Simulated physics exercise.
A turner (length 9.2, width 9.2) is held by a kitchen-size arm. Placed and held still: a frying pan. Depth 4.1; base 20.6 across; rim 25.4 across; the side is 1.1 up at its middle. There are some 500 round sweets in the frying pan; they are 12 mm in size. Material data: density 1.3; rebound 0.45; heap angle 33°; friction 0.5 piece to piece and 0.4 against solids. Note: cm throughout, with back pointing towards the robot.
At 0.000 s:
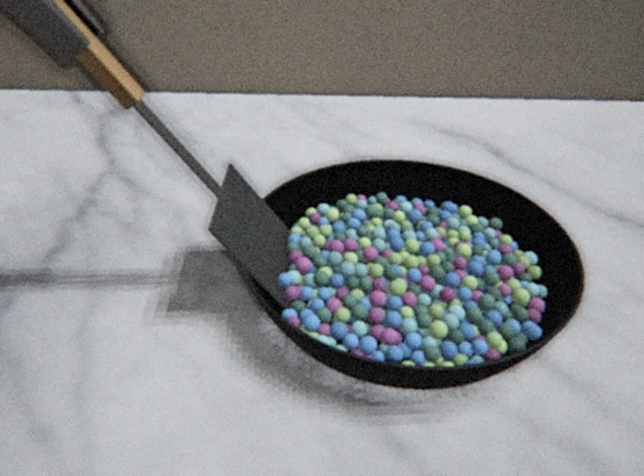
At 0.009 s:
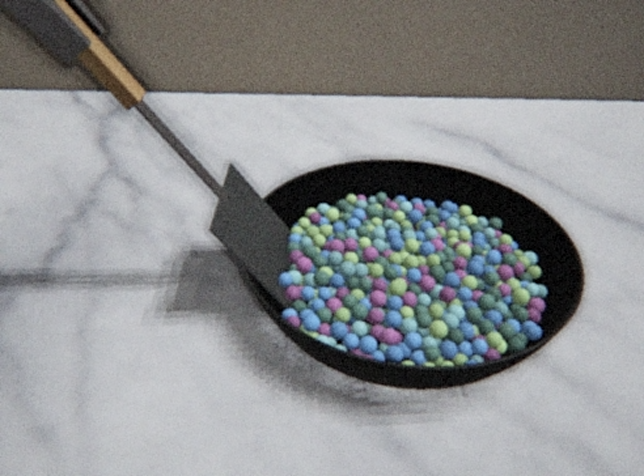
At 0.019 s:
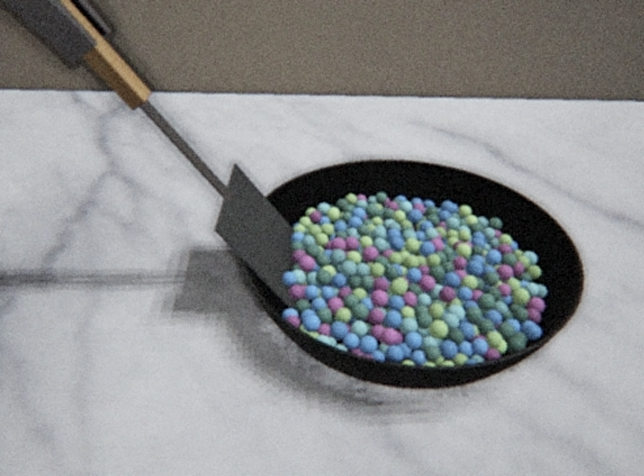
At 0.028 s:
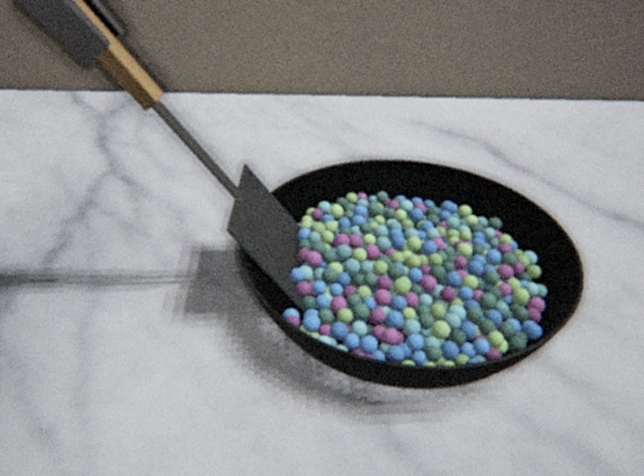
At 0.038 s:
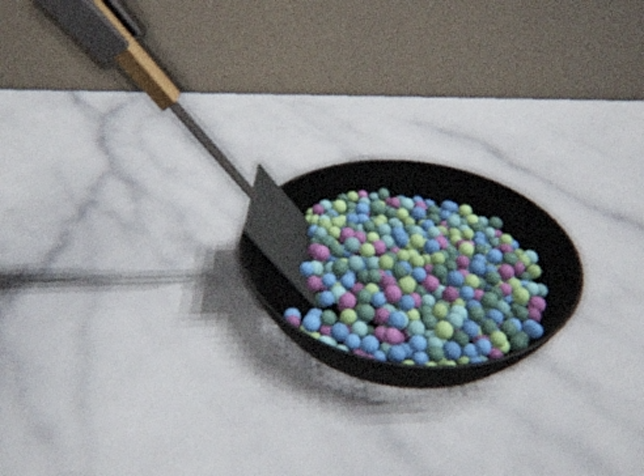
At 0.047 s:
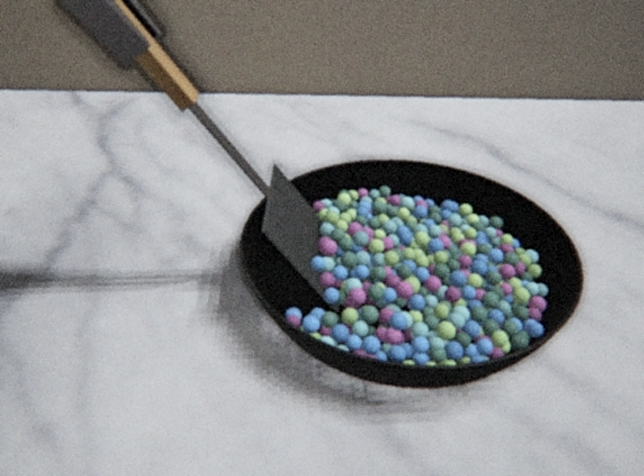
A turner held by a robot arm slides rightward into a black frying pan, pushing the colourful round sweets slightly right.
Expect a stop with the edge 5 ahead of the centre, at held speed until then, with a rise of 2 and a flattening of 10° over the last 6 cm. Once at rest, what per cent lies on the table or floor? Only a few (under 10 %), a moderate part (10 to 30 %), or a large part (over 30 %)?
A moderate part.
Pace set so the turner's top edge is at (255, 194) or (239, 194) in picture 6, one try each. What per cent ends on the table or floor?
First try about 5 %, second try about 0 %.
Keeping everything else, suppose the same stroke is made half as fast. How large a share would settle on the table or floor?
I'd say close to 0 per cent.
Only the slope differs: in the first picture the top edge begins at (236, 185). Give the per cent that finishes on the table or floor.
About 20 per cent.
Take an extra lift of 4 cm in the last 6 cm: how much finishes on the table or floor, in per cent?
25 %.
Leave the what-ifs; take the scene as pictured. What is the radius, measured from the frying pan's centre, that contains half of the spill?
That distance comes to about 30 cm.
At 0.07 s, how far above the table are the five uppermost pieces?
6 cm.
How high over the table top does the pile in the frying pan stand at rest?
Close to 5.5 centimetres high.
By 0.07 s, sloping 55°, highest piece 6 above the table; 497 in the frying pan.
By 0.09 s, sloping 52°, highest piece 8 above the table; 497 in the frying pan.
By 0.30 s, sloping 45°, highest piece 7 above the table; 403 in the frying pan, 86 on the table or floor, 8 on the blade or in flight.
By 1.35 s, sloping 45°, highest piece 5 above the table; 402 in the frying pan, 95 on the table or floor.
Final count, 402 in the frying pan, 95 on the table or floor. That is 19 % on the table or floor.
